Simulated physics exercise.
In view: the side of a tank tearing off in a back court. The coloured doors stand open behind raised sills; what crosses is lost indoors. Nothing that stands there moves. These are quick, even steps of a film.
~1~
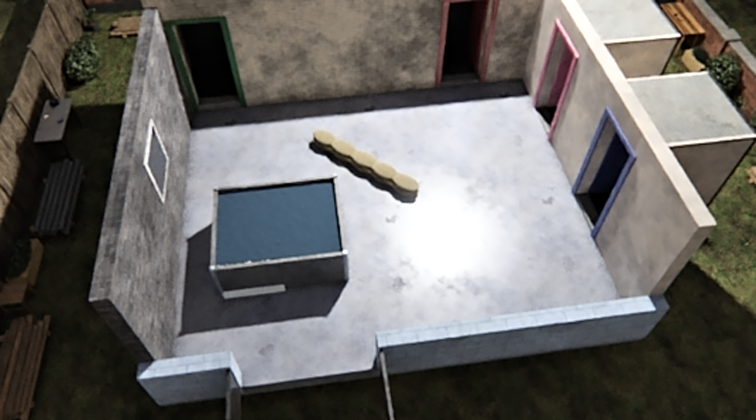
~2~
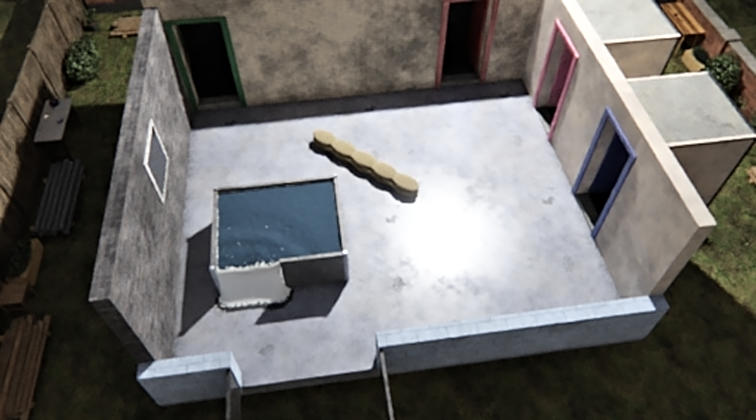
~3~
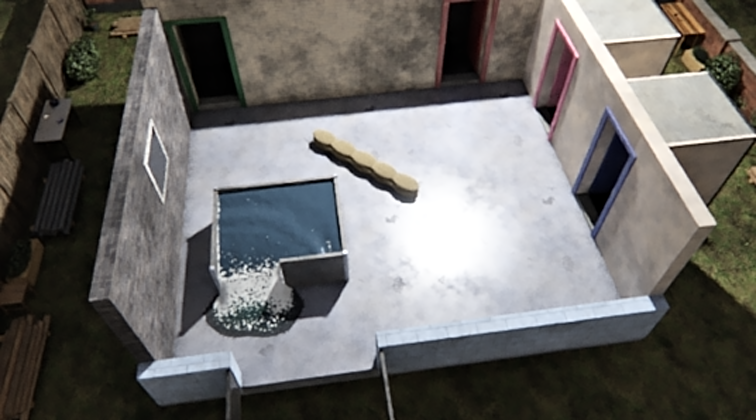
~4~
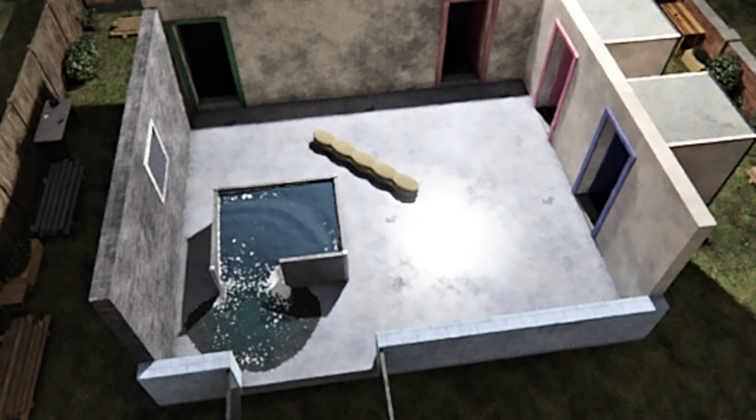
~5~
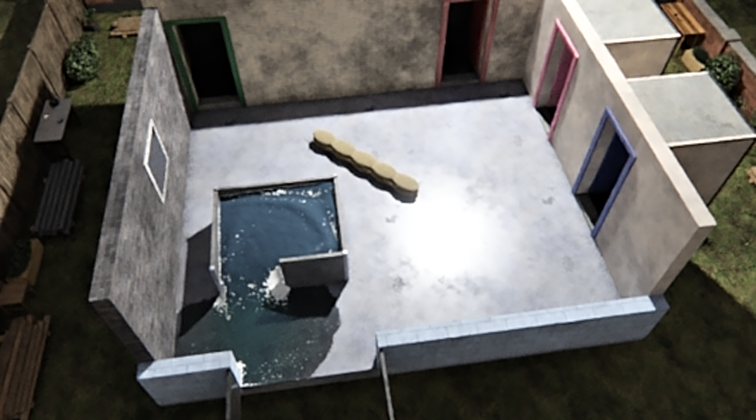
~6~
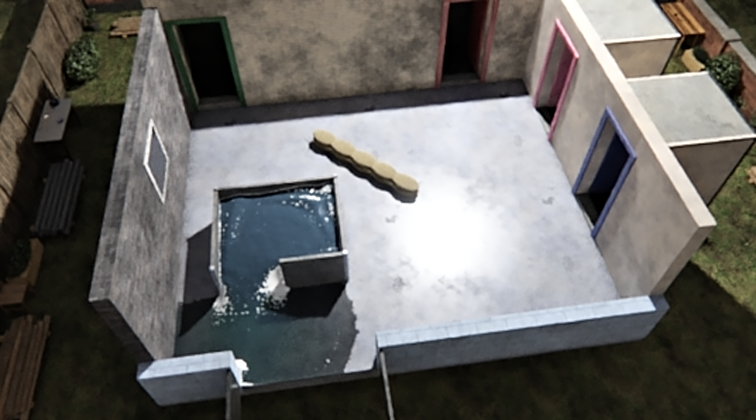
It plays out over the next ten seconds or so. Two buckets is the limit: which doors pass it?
In the end: The red door holds within the limit; the blue door holds within the limit; the green door holds within the limit; the pink door holds within the limit.
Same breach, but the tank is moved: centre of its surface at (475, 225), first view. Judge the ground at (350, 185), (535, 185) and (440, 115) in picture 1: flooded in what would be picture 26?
As listed: Free of water, wet, clear.
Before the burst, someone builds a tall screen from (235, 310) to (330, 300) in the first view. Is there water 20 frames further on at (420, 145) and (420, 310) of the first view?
In that order: No water, flooded.
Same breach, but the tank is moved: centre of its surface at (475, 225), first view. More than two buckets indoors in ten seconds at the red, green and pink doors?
In short: The red one stays under, the green one stays under, the pink one keeps below it.
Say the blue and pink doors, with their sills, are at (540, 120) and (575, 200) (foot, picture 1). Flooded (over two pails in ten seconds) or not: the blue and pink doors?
In short: The blue door lets less in, the pink door lets less in.
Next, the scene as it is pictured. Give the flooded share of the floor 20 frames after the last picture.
Close to 20 %.
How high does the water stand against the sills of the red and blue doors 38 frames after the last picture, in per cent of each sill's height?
Near 0 and 0 in a hundred.
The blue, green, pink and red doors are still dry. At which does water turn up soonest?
It is the green one.
A moment on, water covers 10 % of the floor; the red door not reached, the blue door not reached, the green door not reached, the pink door not reached.
Next, water covers 10 % of the floor; the red door not reached, the blue door not reached, the green door not reached, the pink door not reached.
Then, water covers 20 % of the floor; the red door not reached, the blue door not reached, the green door wet at the sill, nothing in, the pink door not reached.
Later, water covers 30 % of the floor; the red door not reached, the blue door not reached, the green door under two buckets in, the pink door not reached.
In the end, water covers 55 % of the floor; the red door wet at the sill, nothing in, the blue door not reached, the green door under two buckets in, the pink door not reached.
